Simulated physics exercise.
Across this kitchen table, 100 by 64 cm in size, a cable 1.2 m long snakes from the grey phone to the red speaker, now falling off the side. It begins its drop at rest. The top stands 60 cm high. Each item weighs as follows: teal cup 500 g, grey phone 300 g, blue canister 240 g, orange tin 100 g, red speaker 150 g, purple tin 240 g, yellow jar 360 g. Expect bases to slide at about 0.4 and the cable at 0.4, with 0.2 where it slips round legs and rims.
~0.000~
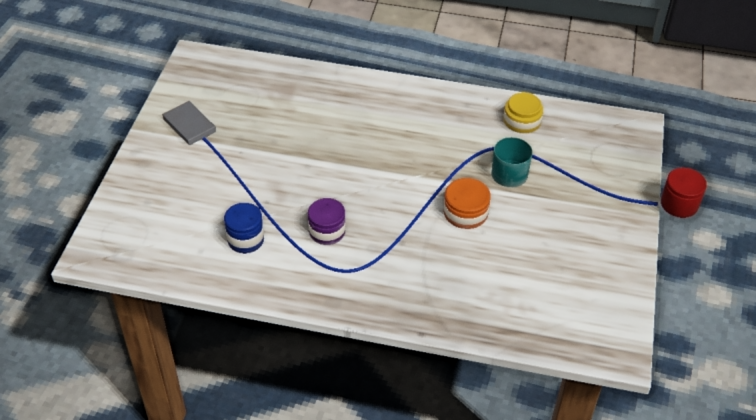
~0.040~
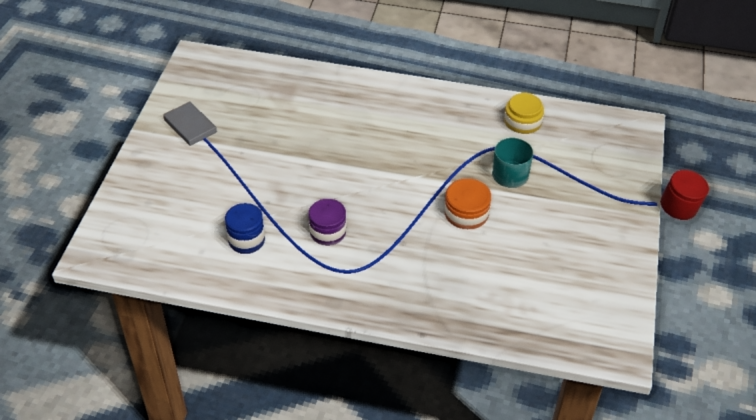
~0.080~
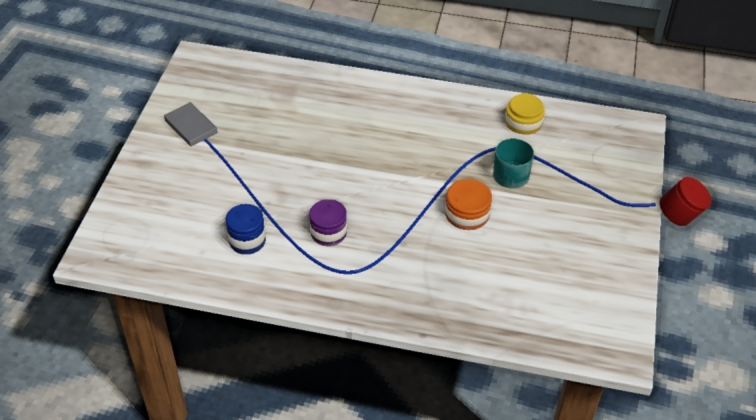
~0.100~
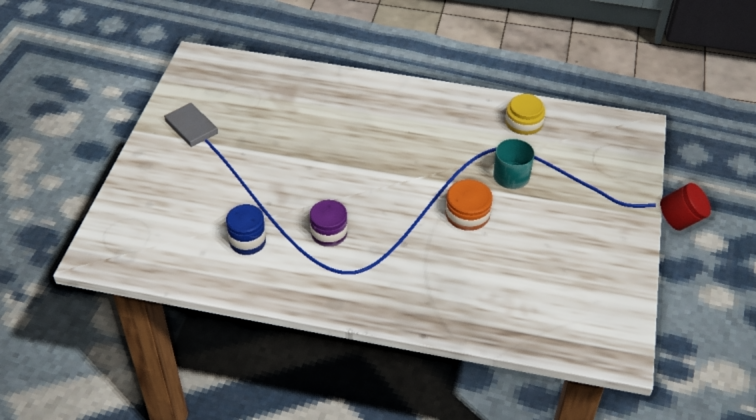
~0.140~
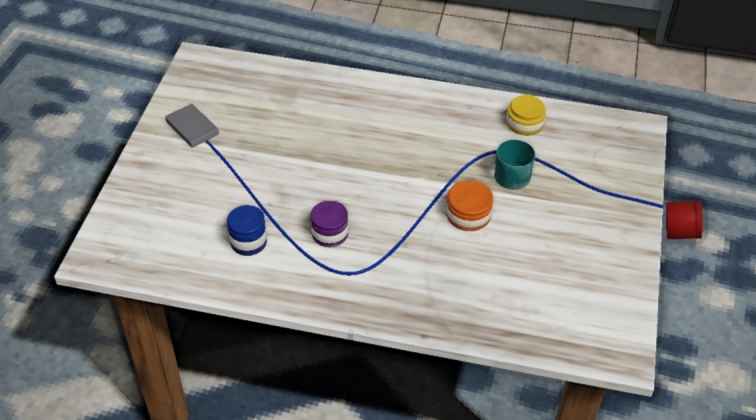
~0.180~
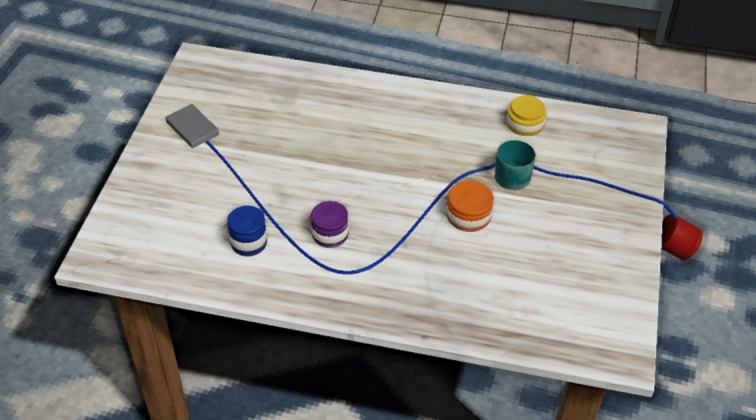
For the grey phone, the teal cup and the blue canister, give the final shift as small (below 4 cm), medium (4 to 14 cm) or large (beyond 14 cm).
Shifts - the grey phone small, the teal cup small, the blue canister small.
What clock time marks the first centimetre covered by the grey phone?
Answer for the grey phone: Never.
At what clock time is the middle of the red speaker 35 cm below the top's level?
Never.
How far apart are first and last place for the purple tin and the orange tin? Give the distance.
The purple tin ends up around 4 cm from its start and the orange tin around 0 cm.
After 0.4 s, the cable's tail end at (208, 143); red speaker over the edge, purple tin 3 cm off its start.
After 0.7 s, the cable's tail end at (208, 143); red speaker over the edge, purple tin 3 cm off its start.
After 0.9 s, the cable's tail end at (208, 143); red speaker over the edge, purple tin 3 cm off its start at (334, 199).
After 1.2 s, the cable's tail end at (208, 143); red speaker over the edge, purple tin 3 cm off its start.
After 2.4 s, the cable's tail end at (208, 143); grey phone 0 cm off its start at (193, 124), teal cup 0 cm off its start at (517, 154), blue canister 0 cm off its start at (246, 219), red speaker over the edge.
